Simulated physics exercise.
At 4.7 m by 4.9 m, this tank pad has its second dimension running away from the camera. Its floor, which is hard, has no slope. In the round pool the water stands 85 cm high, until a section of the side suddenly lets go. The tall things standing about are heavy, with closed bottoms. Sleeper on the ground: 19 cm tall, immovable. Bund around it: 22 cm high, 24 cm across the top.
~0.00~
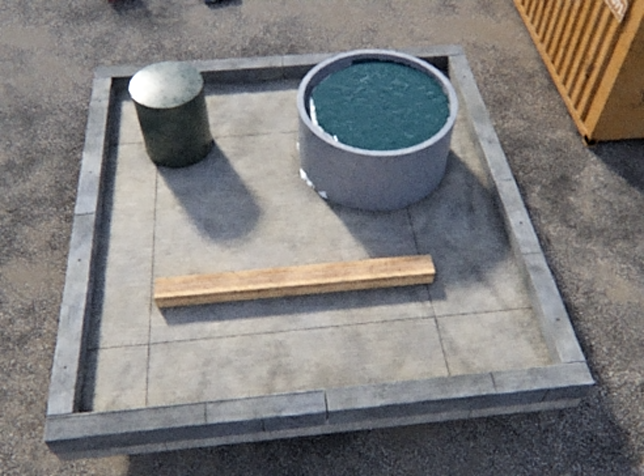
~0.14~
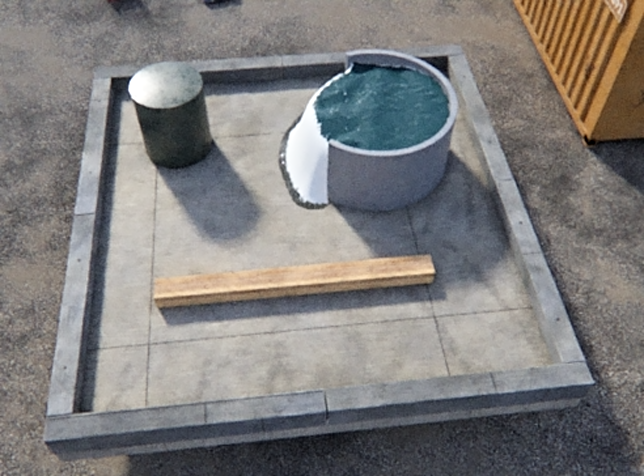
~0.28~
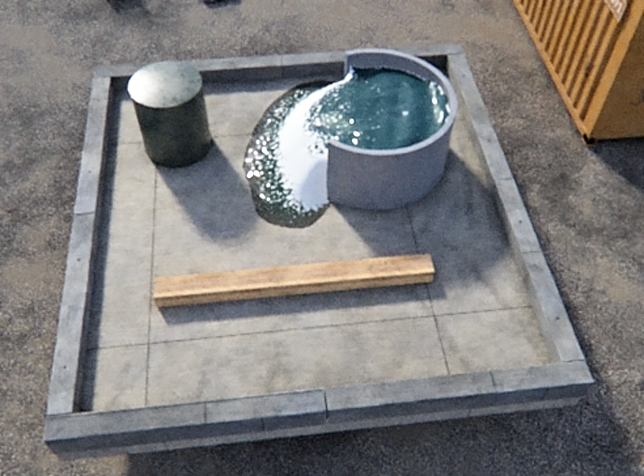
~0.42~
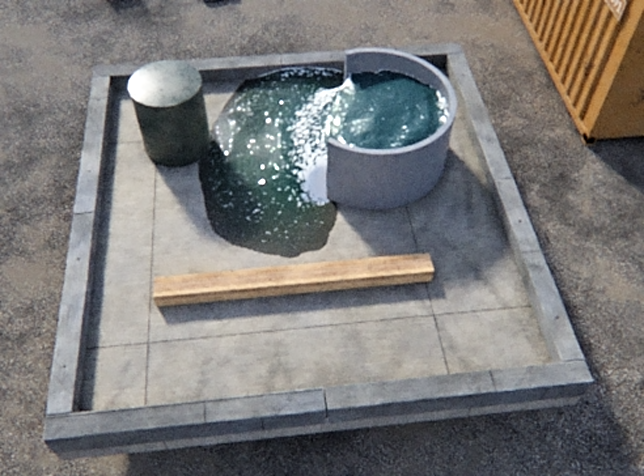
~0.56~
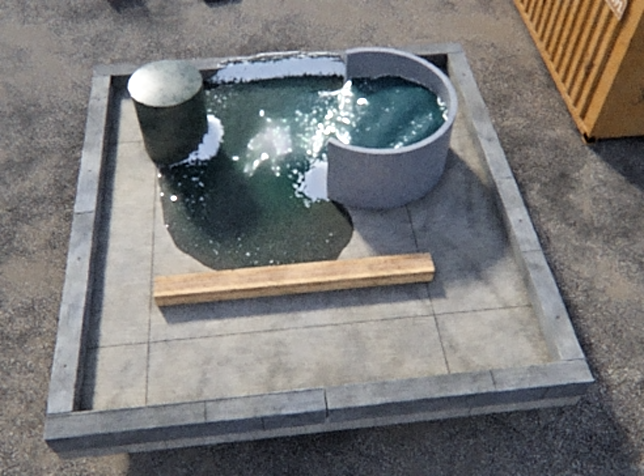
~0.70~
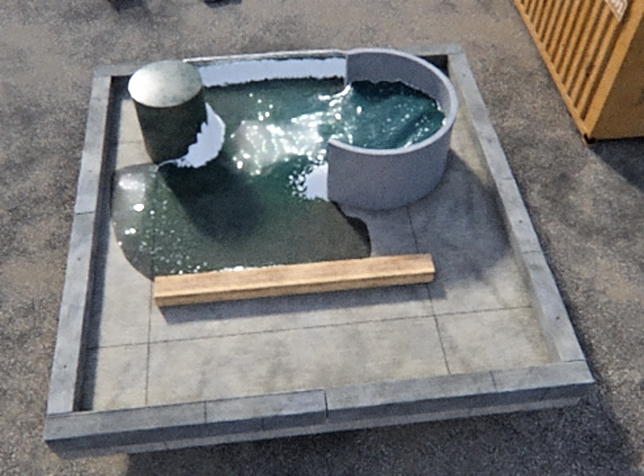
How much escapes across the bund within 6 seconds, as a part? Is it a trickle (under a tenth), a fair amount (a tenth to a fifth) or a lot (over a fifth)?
My guess is a moderate amount, one to two tenths of it.
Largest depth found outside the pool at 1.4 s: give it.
Depth: Approx. 44 cm.
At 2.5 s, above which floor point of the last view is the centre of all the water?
Centre: Approx. (226, 174) px.
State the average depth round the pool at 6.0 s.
About 8 cm.
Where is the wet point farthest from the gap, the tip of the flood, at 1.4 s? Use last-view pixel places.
I'd put it near pixel (82, 403) of the last picture.
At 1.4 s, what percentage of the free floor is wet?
Around 50 per cent.
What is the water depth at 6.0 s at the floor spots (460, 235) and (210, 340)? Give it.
Depths: Around 12 and 3 centimetres.
After 1.1 s water covers 45 % of the floor and is deepest (62 cm) near (209, 156); 1 % is over the wall.
After 1.4 s water covers 45 % of the floor and is deepest (44 cm) near (209, 156); 3 % is over the wall.
After 2.5 s water covers 55 % of the floor and is deepest (36 cm) near (116, 89); 12 % is over the wall.
After 4.0 s water covers 75 % of the floor and is deepest (22 cm) near (81, 420); 15 % is over the wall.
After 6.0 s water covers 80 % of the floor and is deepest (18 cm) near (510, 244); 15 % is over the wall.
